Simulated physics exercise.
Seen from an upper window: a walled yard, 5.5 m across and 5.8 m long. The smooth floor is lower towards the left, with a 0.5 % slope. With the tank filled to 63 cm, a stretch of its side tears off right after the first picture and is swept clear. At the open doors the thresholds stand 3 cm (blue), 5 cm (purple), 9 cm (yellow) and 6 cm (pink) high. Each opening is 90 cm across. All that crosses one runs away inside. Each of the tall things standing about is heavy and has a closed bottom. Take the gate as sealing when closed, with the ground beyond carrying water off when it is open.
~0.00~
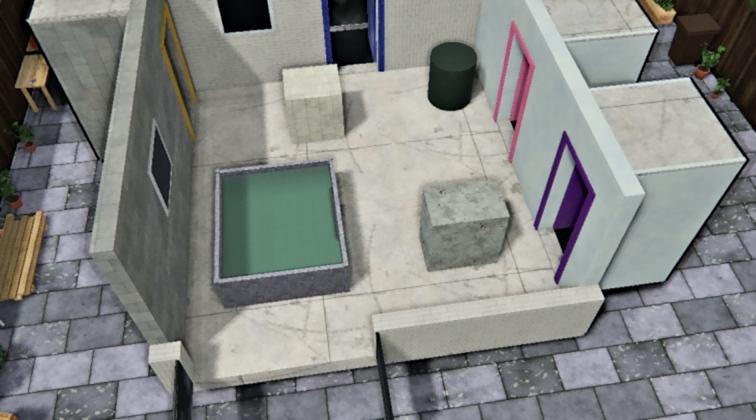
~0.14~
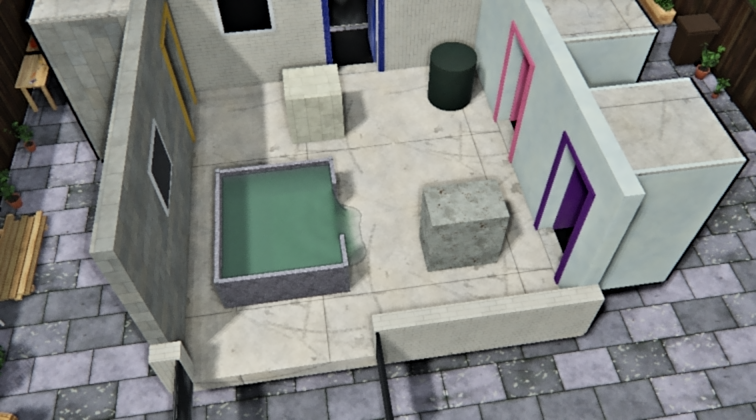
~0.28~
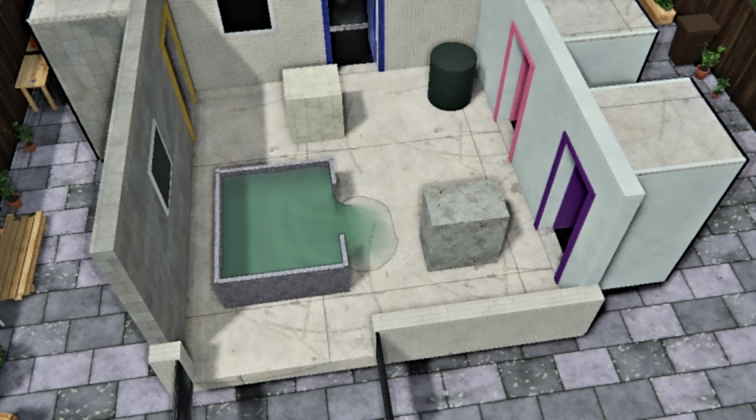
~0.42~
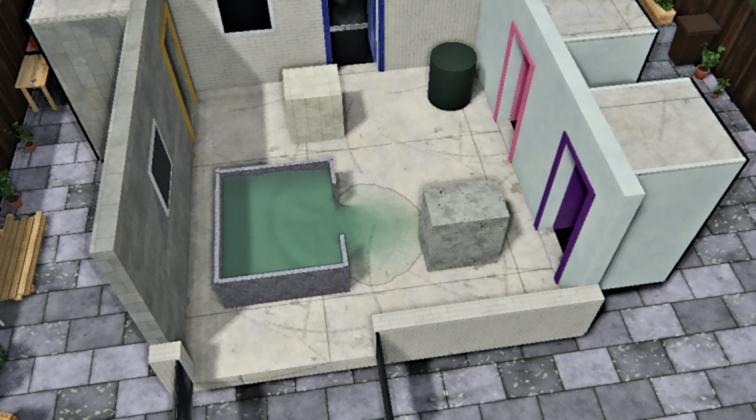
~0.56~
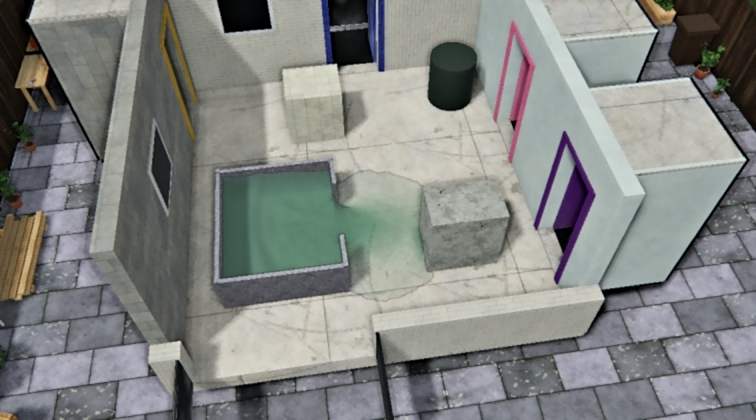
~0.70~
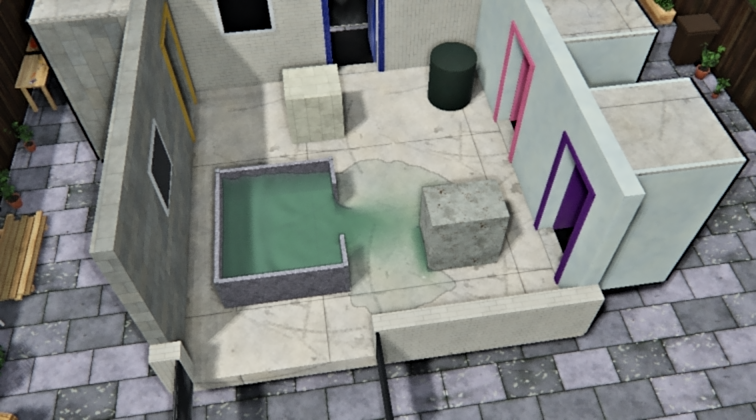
We see a walled yard with a tank of green water; a section of the tank's right side opens, and water pours out, spreading across the pale floor toward the right, reaching and spreading around a grey block.
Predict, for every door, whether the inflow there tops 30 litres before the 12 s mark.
Prediction: At the blue door it tops 30 litres; at the purple door it tops 30 litres; at the yellow door it falls short of 30 litres; at the pink door it tops 30 litres.
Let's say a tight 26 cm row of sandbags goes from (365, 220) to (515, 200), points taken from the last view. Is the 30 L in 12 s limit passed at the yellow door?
Then, for the yellow door, it's lower.
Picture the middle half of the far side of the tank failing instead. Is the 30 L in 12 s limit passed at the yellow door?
Yellow: Exceeds.
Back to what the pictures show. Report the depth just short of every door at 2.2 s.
Depths in centimetres - blue: 0, purple: 6, yellow: 0, pink: 17.
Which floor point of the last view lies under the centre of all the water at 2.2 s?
(349, 234).
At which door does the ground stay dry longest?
I'd say the yellow one.
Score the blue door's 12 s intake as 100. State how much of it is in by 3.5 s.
Fraction in by then: Around 0 per cent.
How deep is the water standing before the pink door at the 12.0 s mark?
About 6.0 cm.
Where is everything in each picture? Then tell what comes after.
The first frame shows still water, 63 cm deep, in the tank at (279, 219).
In the second frame, the front is at (356, 260), 0.6 m from the gap at (338, 227); 0.2 m2 of floor is under water; 63 cm left at the back of the tank.
In the third frame, the front is at (381, 208), 0.9 m from the gap at (338, 229); 0.9 m2 of floor is under water; 63 cm left at the back of the tank.
In the fourth frame, water pours out at (338, 229) and has run 1.4 m, to a hidden place; typically 7 cm deep outside, 63 cm at the tank's back.
In the fifth frame, the front is at a hidden place, 1.9 m from the gap at (338, 228); 3.0 m2 of floor is under water; 57 cm left at the back of the tank.
In the sixth frame, the front is at a hidden place, 2.6 m from the gap at (338, 228); 4.0 m2 of floor is under water; 52 cm left at the back of the tank.
After 1.4 s water covers 30 % of the floor and is deepest (36 cm) near (418, 239); blue door not reached, purple door 3 cm at the sill, 0 L in, yellow door not reached, pink door not reached.
After 2.2 s water covers 40 % of the floor and is deepest (28 cm) near (409, 250); blue door not reached, purple door 6 cm at the sill, 0 L in, yellow door not reached, pink door 17 cm at the sill, 25 L in.
After 3.5 s water covers 55 % of the floor and is deepest (26 cm) near (467, 63); blue door not reached, purple door 10 cm at the sill, 9 L in, yellow door not reached, pink door 13 cm at the sill, 81 L in.
After 7.0 s water covers 90 % of the floor and is deepest (12 cm) near (457, 114); blue door 3 cm at the sill, 1 L in, purple door 9 cm at the sill, 59 L in, yellow door 9 cm at the sill, 1 L in, pink door 11 cm at the sill, 152 L in.
After 12.0 s water covers 95 % of the floor and is deepest (9 cm) near (188, 289); blue door 6 cm at the sill, 52 L in, purple door 5 cm at the sill, 76 L in, yellow door 8 cm at the sill, 2 L in, pink door 6 cm at the sill, 173 L in.
